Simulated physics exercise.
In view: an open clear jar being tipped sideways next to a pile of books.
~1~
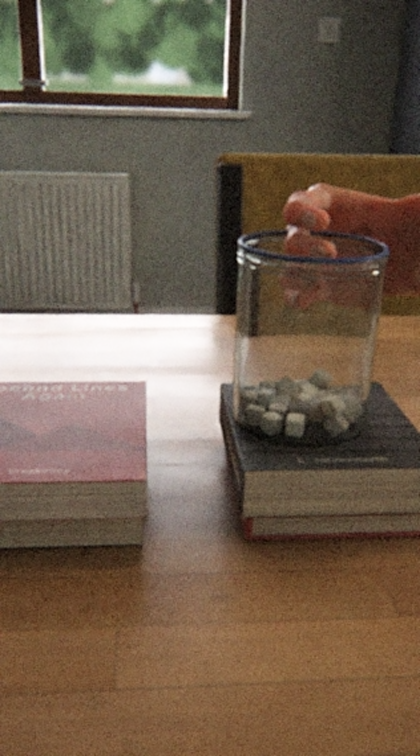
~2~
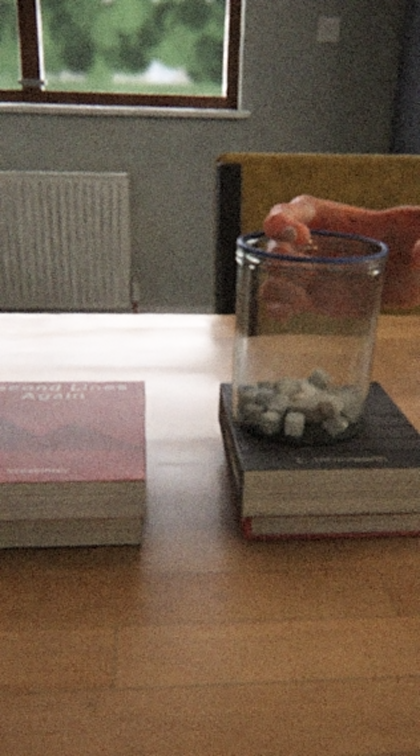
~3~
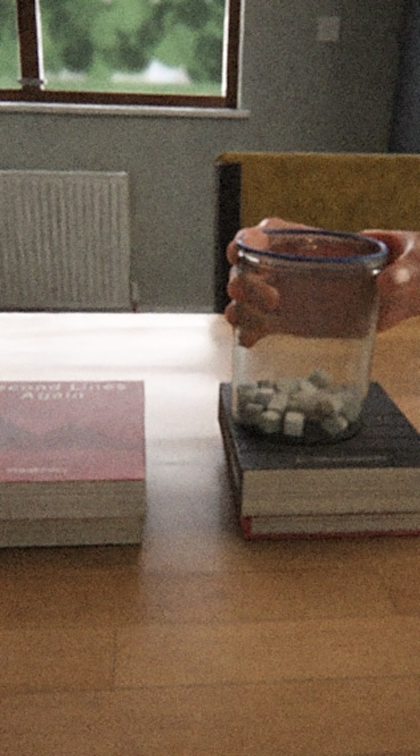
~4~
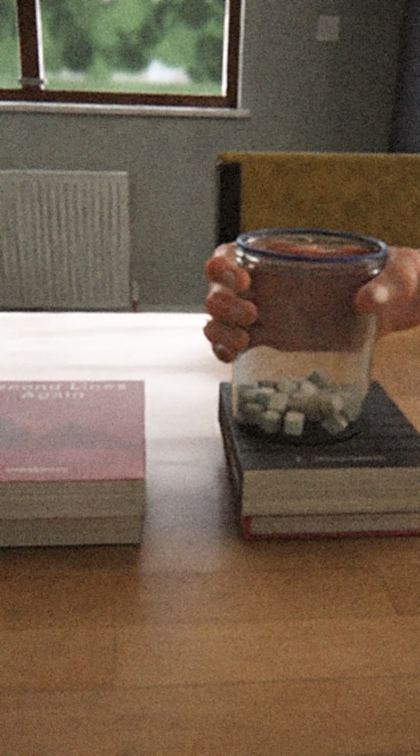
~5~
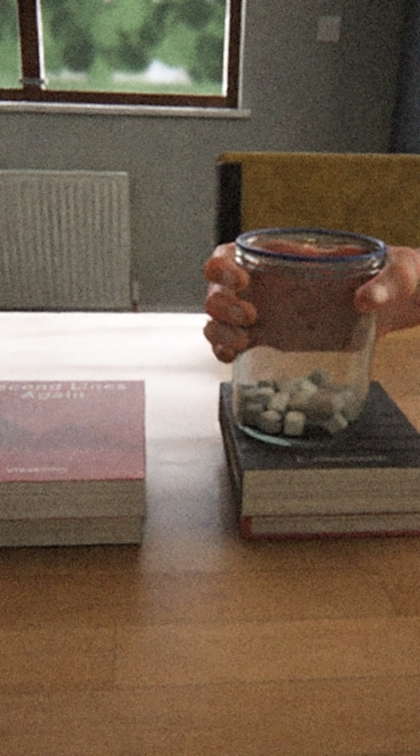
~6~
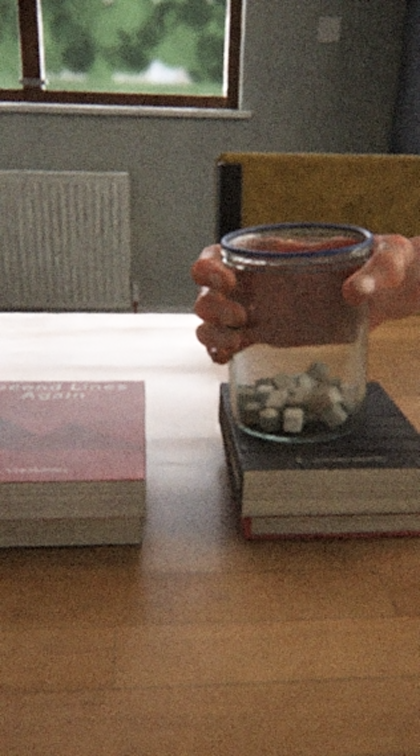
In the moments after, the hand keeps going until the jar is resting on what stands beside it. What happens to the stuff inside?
I'd expect that what the jar holds remains held.
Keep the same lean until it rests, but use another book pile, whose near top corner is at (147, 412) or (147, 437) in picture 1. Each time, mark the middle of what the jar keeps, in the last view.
Roughly at (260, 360) for the first height, and roughly at (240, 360) for the second.
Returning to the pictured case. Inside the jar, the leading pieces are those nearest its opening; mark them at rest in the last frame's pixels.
Looks like they settle around (198, 386) in the last picture.
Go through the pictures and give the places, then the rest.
In the first picture, jar at (305, 334), nearly empty of sugar cubes; book pile at (46, 442), its top about level with the jar's foot.
In the second picture, jar at (304, 334), upright; rim at (241, 244); top of the contents at (348, 409).
In the third picture, jar at (304, 334), upright; rim at (241, 243); book pile at (45, 441).
In the fourth picture, jar at (304, 333), upright; rim at (241, 243); top of the contents at (348, 408).
In the fifth picture, jar at (304, 333), upright; rim at (240, 243); book pile at (45, 440).
In the sixth picture, jar at (297, 329), leaning 5°; rim at (225, 244); book pile at (45, 441), its top about level with the jar's foot.
Then, 0.83 s past the last view, the jar leans 45°; everything is still inside.
Then, 1.56 s past the last view, the jar leans 81°; everything is still inside.
Then, 2.19 s past the last view, the jar rests on the book pile at 91°; everything is still inside.
Finally, the jar rests on the book pile at 91°; everything is still inside.
